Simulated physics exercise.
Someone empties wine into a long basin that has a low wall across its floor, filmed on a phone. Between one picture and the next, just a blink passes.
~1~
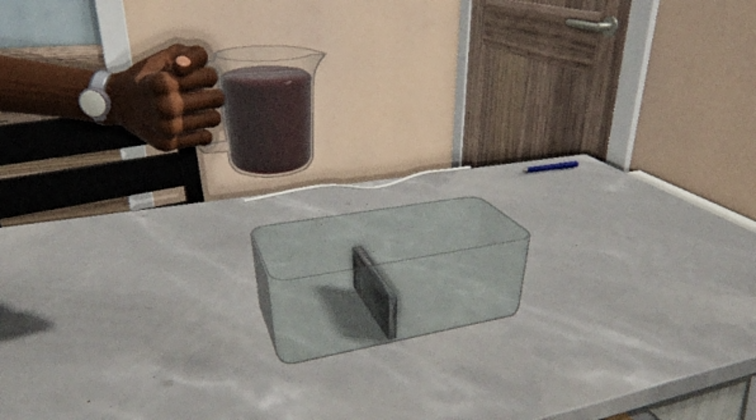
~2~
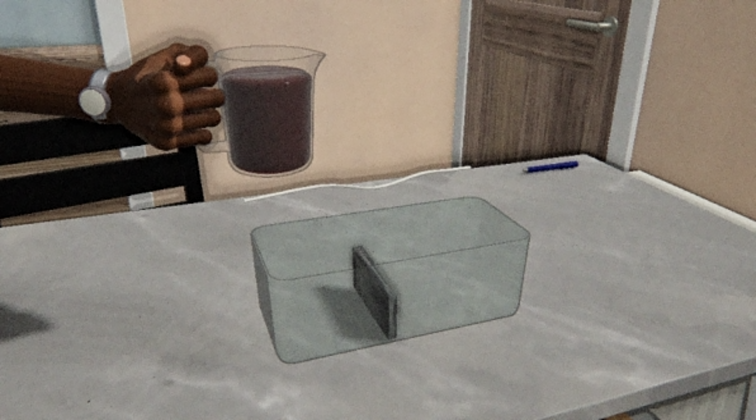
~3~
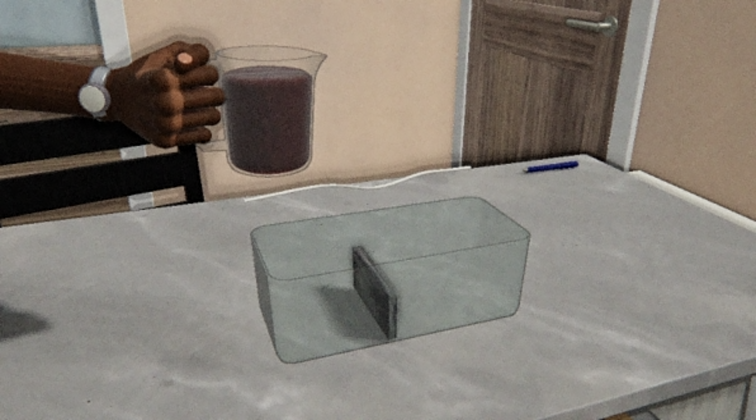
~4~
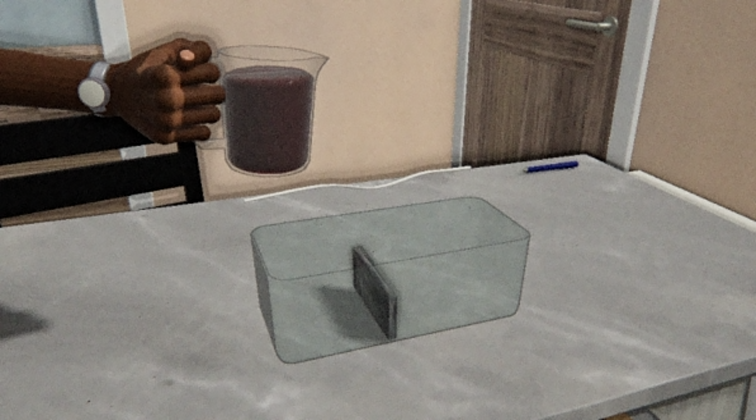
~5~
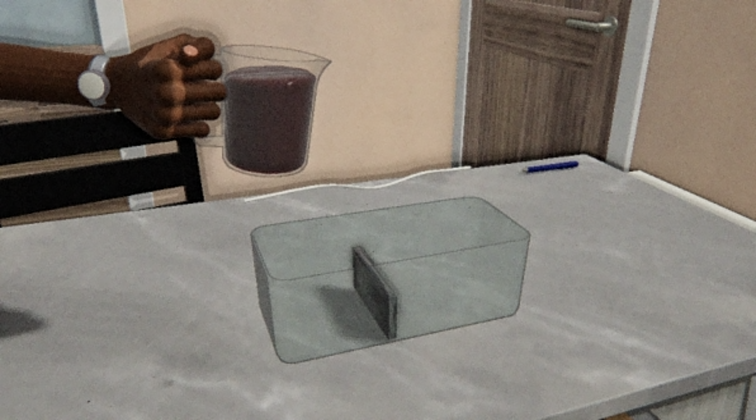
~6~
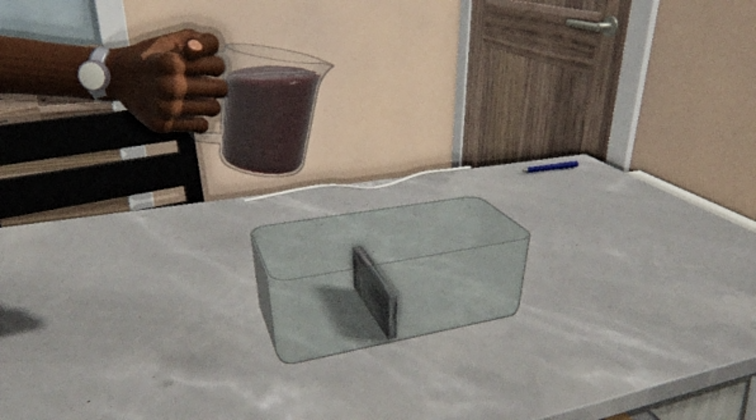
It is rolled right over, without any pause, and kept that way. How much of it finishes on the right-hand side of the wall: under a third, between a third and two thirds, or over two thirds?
Over two thirds.
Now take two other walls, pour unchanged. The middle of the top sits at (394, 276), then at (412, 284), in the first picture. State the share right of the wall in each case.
Note: Roughly 55 % in case one, 15 % in case two.
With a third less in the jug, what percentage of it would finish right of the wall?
Some 75 parts in a hundred, give or take.
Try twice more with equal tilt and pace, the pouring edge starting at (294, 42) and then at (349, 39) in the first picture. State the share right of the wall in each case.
45 and 95 per cent.
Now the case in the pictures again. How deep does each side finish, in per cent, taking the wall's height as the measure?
On the left it's around 10 per cent; on the right, 40 per cent.
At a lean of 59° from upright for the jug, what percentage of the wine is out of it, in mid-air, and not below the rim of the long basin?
Something like 10 per cent of it.
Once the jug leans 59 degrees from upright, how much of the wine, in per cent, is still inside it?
Around 85 in a hundred.
A moment on, the jug is tipped part way and 86 per cent is still to pour, 0 is left of the wall and 2 right of it.
Next, the jug is tipped on its side and 36 per cent is still to pour, 0 is left of the wall and 41 right of it.
Then the jug is tipped right over and 4 per cent is still to pour, 8 is left of the wall and 82 right of it.
Later the jug is tipped right over and 0 per cent is still to pour, 14 is left of the wall and 84 right of it.
In the end 14 per cent lies left of the wall, 84 right of it and 1 outside.
